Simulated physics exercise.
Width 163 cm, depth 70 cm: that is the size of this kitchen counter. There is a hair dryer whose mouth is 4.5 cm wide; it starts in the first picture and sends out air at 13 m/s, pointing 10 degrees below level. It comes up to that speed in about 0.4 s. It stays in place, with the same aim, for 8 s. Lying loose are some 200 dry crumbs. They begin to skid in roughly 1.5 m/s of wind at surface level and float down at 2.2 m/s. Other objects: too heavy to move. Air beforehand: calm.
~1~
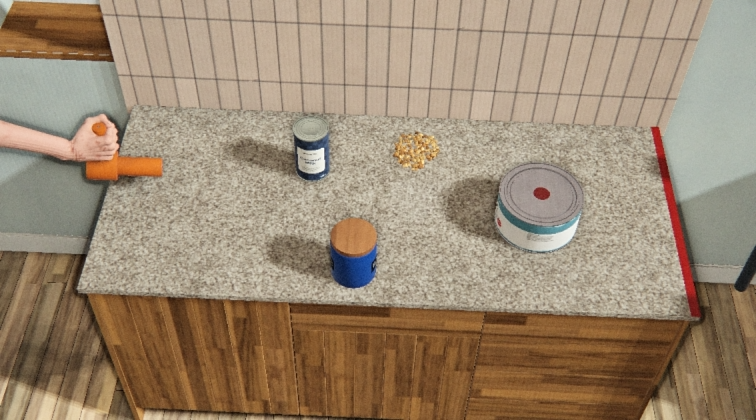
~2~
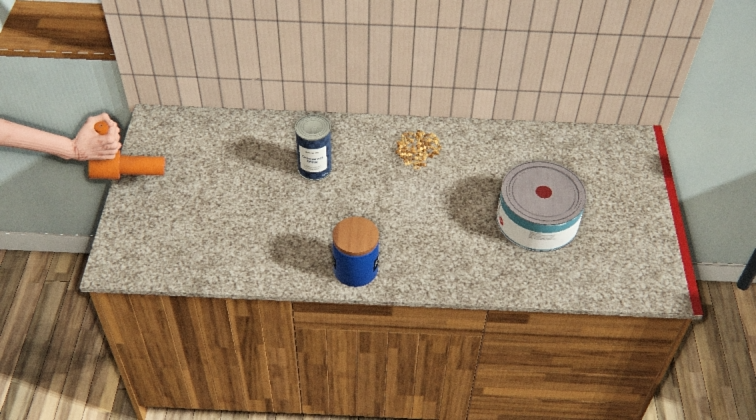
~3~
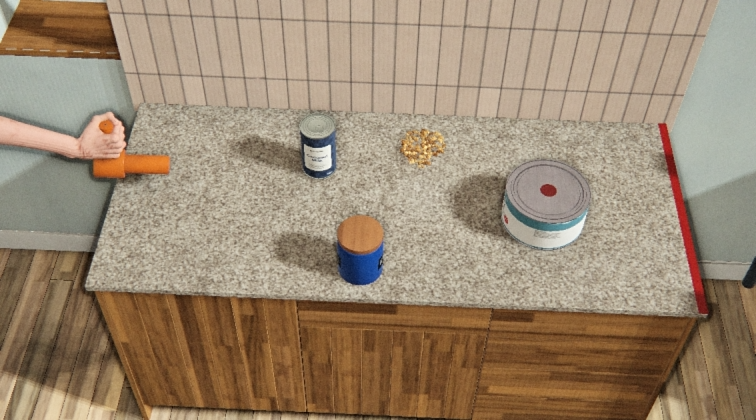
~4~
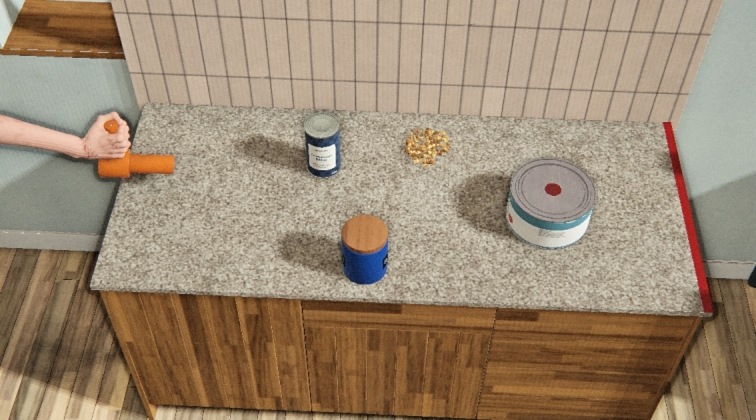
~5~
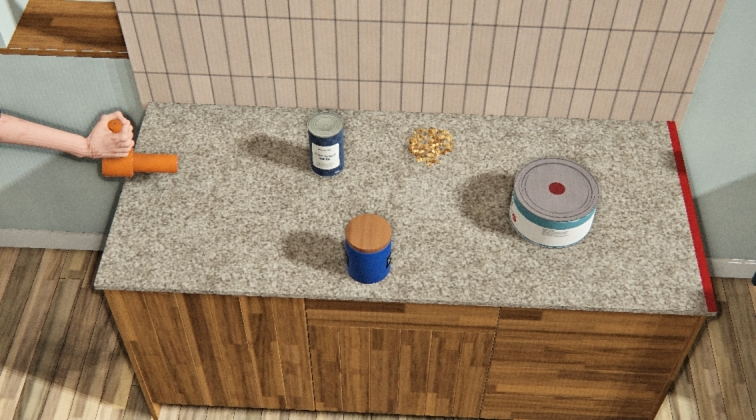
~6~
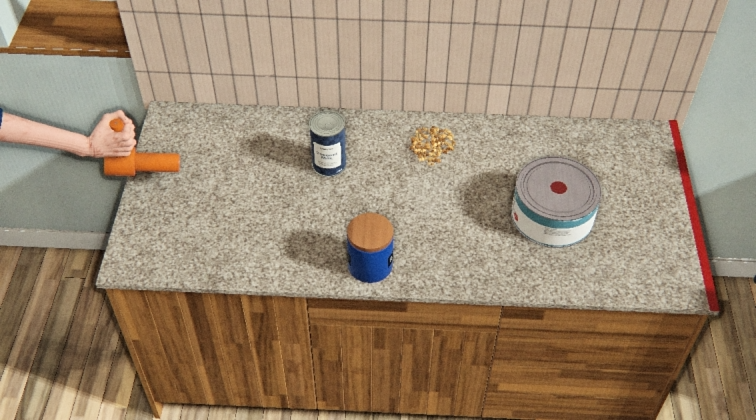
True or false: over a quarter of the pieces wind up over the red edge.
False.
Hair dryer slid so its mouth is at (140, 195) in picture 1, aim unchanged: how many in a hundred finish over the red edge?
That gives roughly 25 % in the end.
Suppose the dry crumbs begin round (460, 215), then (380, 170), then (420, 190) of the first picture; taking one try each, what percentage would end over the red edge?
5 %, 2 %, 1 %.
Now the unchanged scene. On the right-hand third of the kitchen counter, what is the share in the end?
Roughly 0 in a hundred.
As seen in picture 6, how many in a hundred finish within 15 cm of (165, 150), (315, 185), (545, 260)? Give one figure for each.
First spot near 0 %, second near 0 %, third near 0 %.
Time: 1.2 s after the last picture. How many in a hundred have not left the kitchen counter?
I'd say some 100 % at that moment.
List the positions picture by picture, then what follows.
In the first frame, the middle of the dry crumbs is near (416, 152), none has stirred yet and the mouth of the hair dryer is at (162, 167).
In the second frame, the middle of the dry crumbs is near (420, 150), none has stirred yet and the red edge is centred on (680, 212).
In the third frame, the middle of the dry crumbs is near (424, 148), none has stirred yet, the top of a tin is at (317, 125) and the top of a large tin is at (549, 190).
In the fourth frame, the middle of the dry crumbs is near (429, 147) and none has stirred yet.
In the fifth frame, the middle of the dry crumbs is near (432, 146) and none has stirred yet.
In the sixth frame, the middle of the dry crumbs is near (434, 145) and none has stirred yet.
Then, 1.2 s after the last picture, 58 % are on the move or not yet settled, 0 % are over the red edge; the middle of those still in play is near (434, 145).
Then, 2.2 s after the last picture, 55 % are on the move or not yet settled, 0 % are over the red edge; the middle of those still in play is near (434, 145).
Then, 4.0 s after the last picture, 54 % are on the move or not yet settled, 0 % are over the red edge; the middle of those still in play is near (434, 145).
Then, 7.6 s after the last picture, at the end, 0 % are over the red edge; the middle of those still in play is near (434, 145).
